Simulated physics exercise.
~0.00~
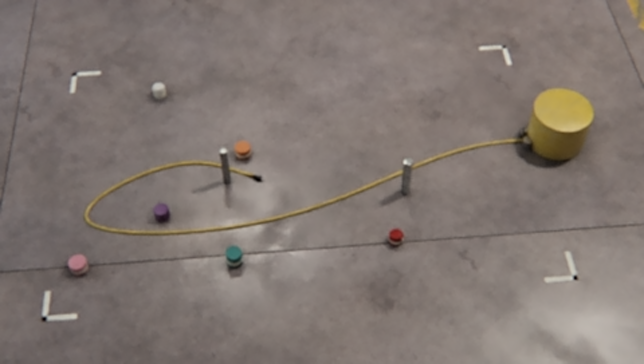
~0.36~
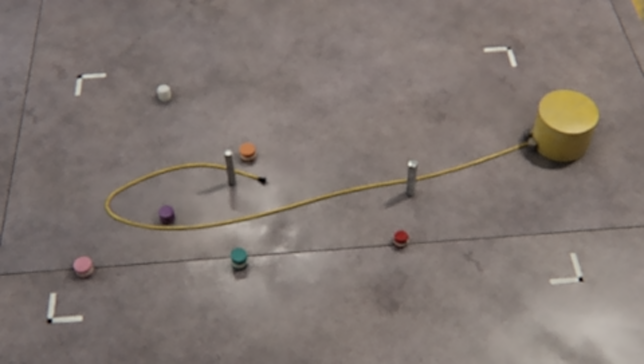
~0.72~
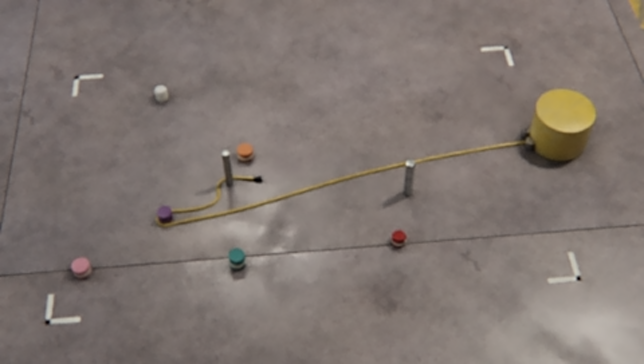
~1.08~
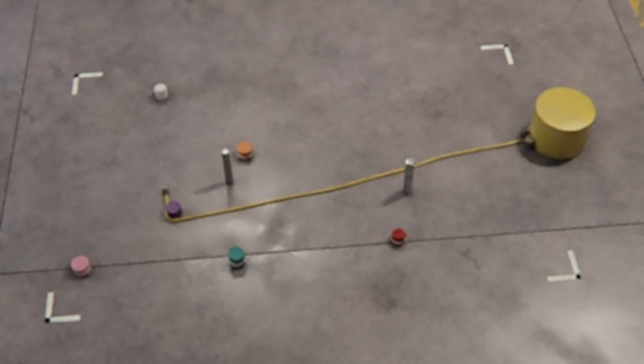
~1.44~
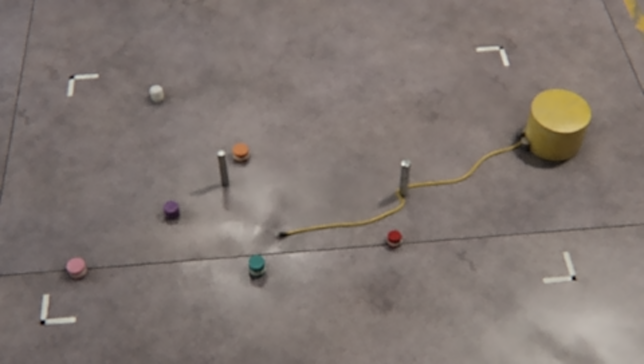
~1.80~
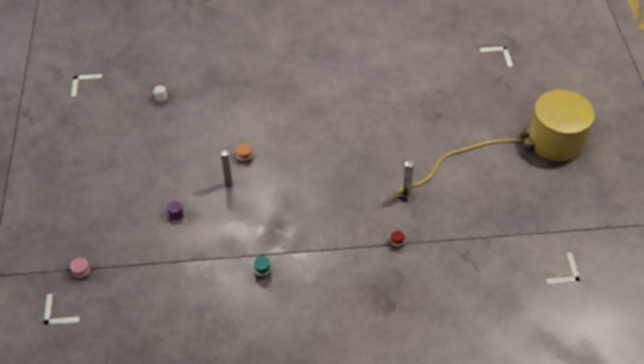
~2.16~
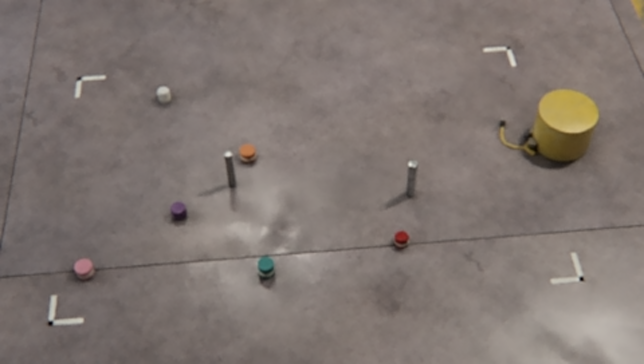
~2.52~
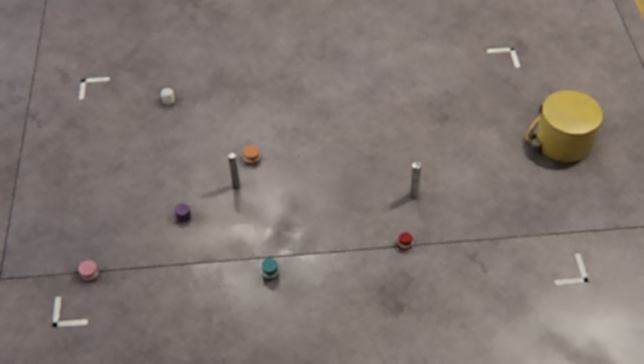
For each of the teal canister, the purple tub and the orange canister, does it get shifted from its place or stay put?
The teal canister and the purple tub both get shifted a little from their places, while the orange canister stays put.
